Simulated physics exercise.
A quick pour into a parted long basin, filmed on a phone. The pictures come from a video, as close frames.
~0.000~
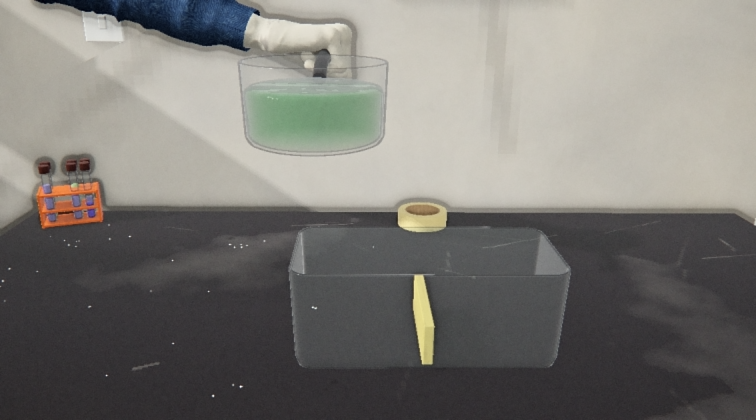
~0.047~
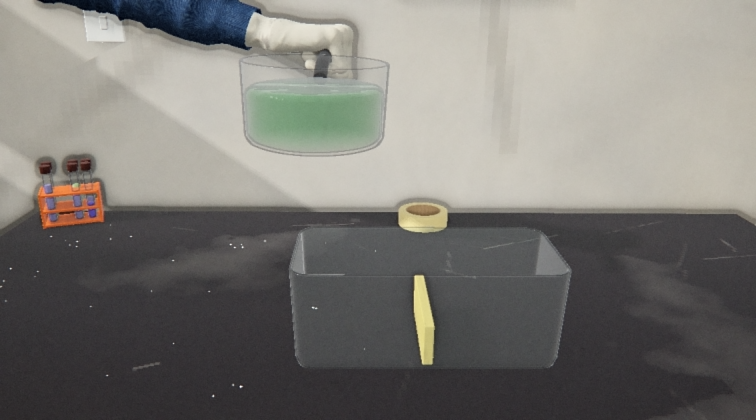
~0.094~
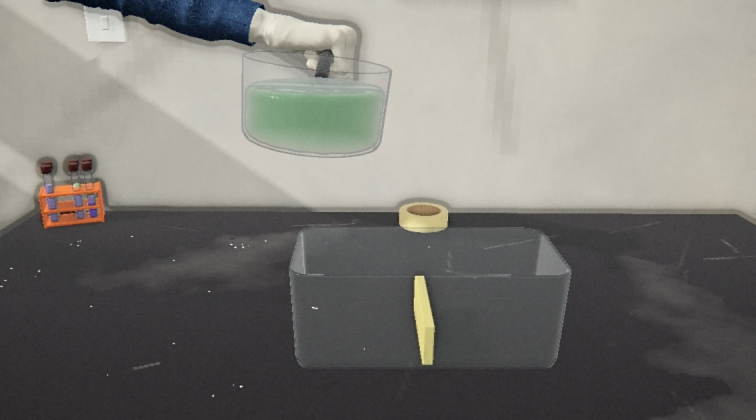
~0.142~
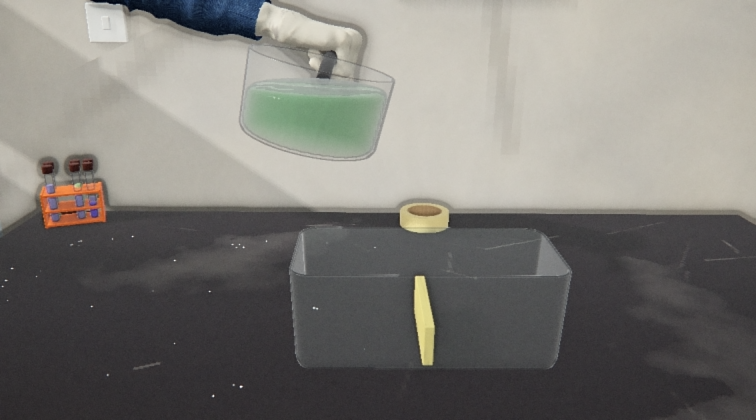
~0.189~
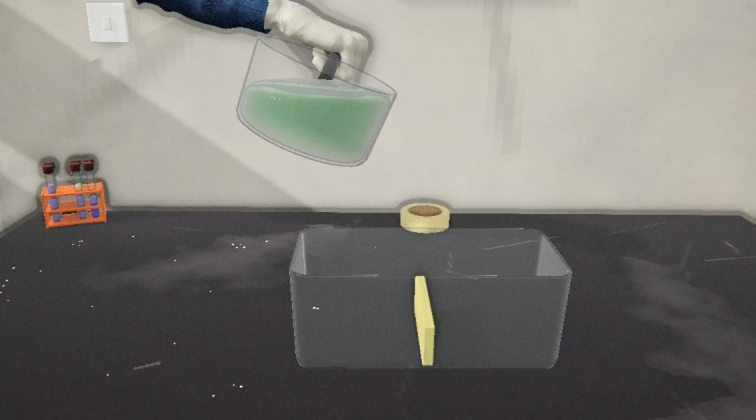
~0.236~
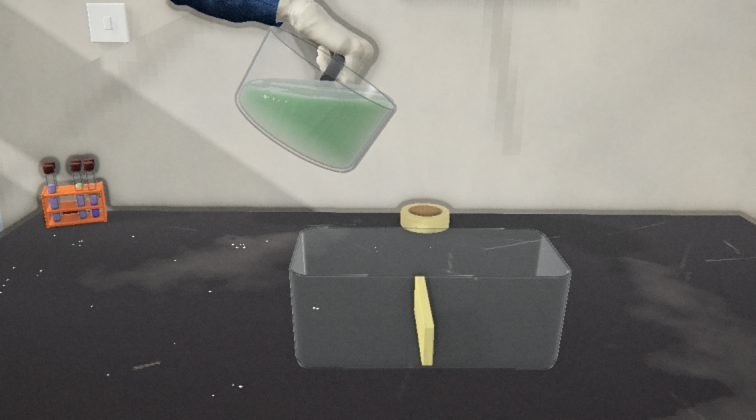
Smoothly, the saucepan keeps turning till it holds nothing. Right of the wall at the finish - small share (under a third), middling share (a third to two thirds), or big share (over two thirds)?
Middling.
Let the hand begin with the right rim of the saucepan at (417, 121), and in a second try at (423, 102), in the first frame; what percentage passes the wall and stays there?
Roughly 65 percent on the first try and 75 percent on the second.
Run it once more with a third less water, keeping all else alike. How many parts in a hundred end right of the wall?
About 35 percent.
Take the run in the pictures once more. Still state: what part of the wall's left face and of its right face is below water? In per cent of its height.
I get 50 % for the left and 50 % for the right.
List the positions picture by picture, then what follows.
The first frame shows tilt 0°; pouring edge (387, 64); surface from (245, 87) to (384, 87); the long basin's rim runs from (295, 250) to (555, 251); the wall's top is at (424, 300).
The second frame shows tilt 1°; pouring edge (388, 66); surface from (246, 87) to (384, 88).
The third frame shows tilt 6°; pouring edge (390, 72); surface from (247, 85) to (386, 90).
The fourth frame shows tilt 13°; pouring edge (394, 82); surface from (248, 85) to (388, 91).
The fifth frame shows tilt 22°; pouring edge (395, 95); surface from (247, 85) to (391, 95).
The sixth frame shows tilt 32°; pouring edge (395, 110); surface from (244, 83) to (392, 99); 1 per cent is over the edge.
A moment on, the saucepan is tipped on its side and 37 per cent is still to pour, 2 is left of the wall and 13 right of it.
Next, the saucepan is tipped right over and 10 per cent is still to pour, 23 is left of the wall and 58 right of it.
Then the saucepan is tipped right over and 2 per cent is still to pour, 41 is left of the wall and 48 right of it.
Later the saucepan is tipped right over and 0 per cent is still to pour, 47 is left of the wall and 50 right of it.
Finally, 48 per cent lies left of the wall, 49 right of it and 2 outside.
